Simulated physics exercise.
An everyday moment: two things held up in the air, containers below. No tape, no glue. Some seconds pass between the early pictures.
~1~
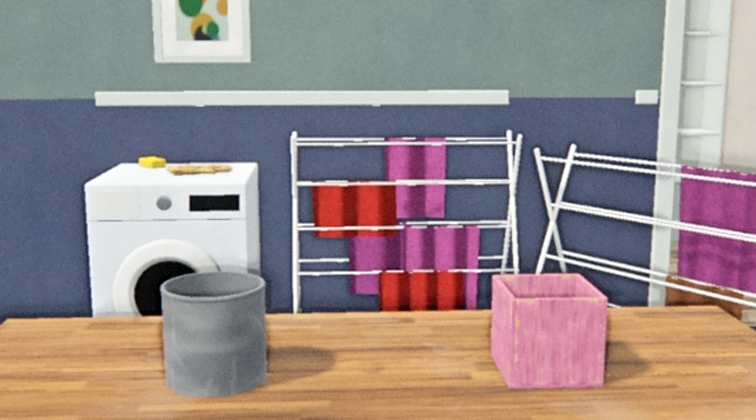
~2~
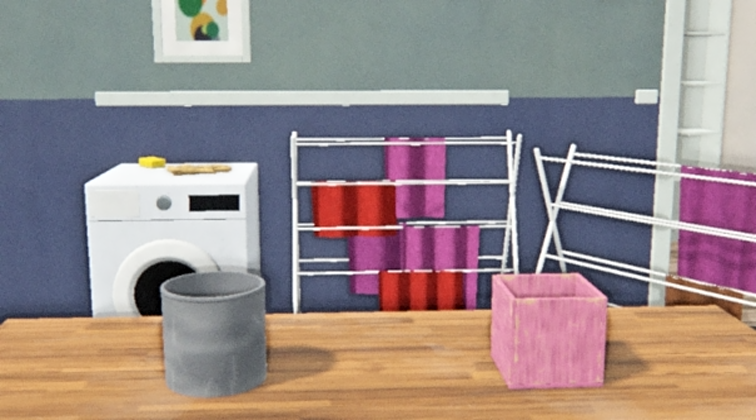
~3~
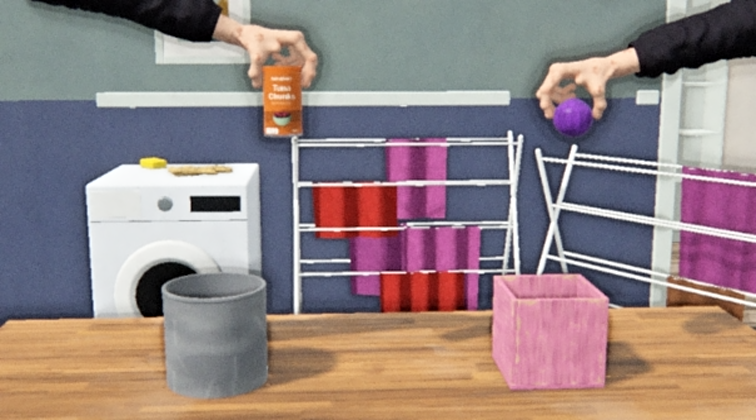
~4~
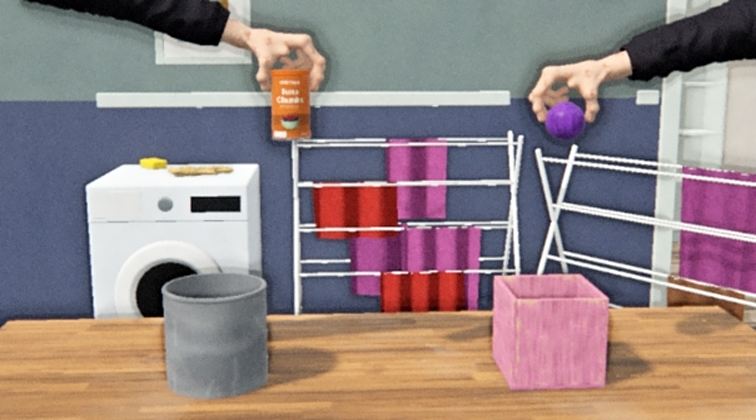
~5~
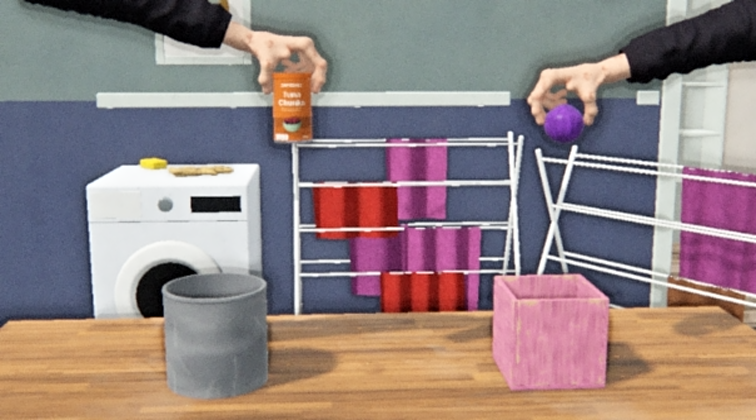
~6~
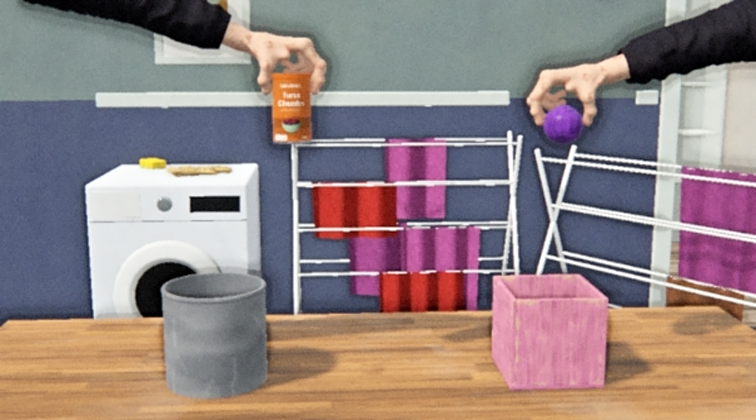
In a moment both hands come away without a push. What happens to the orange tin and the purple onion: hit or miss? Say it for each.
The orange tin ends up outside, the purple onion drops into the container.
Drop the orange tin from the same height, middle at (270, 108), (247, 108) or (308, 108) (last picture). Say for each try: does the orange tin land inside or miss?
In that order, it is not caught; lands inside; misses.
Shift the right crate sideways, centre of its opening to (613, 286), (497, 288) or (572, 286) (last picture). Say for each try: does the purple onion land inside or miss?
In turn it ends up outside; misses; ends up inside.
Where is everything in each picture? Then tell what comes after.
Right crate (546, 329), in the first frame.
Left bucket (215, 332), in the second frame.
Still on the way; orange tin (283, 101); right crate (547, 330), in the third frame.
Still on the way; purple onion (565, 121); left bucket (217, 333), in the fourth frame.
Still on the way; orange tin (293, 108); right crate (547, 330), in the fifth frame.
In place, still held; orange tin (292, 108); purple onion (563, 124); left bucket (216, 333), in the sixth frame.
Then, 0.20 s on from there, orange tin on its way down near (293, 182); purple onion on its way down near (560, 196).
Then, 0.32 s on from there, orange tin on its way down near (296, 325); purple onion on its way down near (555, 336).
In the end, the orange tin misses, near (296, 347); the purple onion lands inside, near (554, 350).
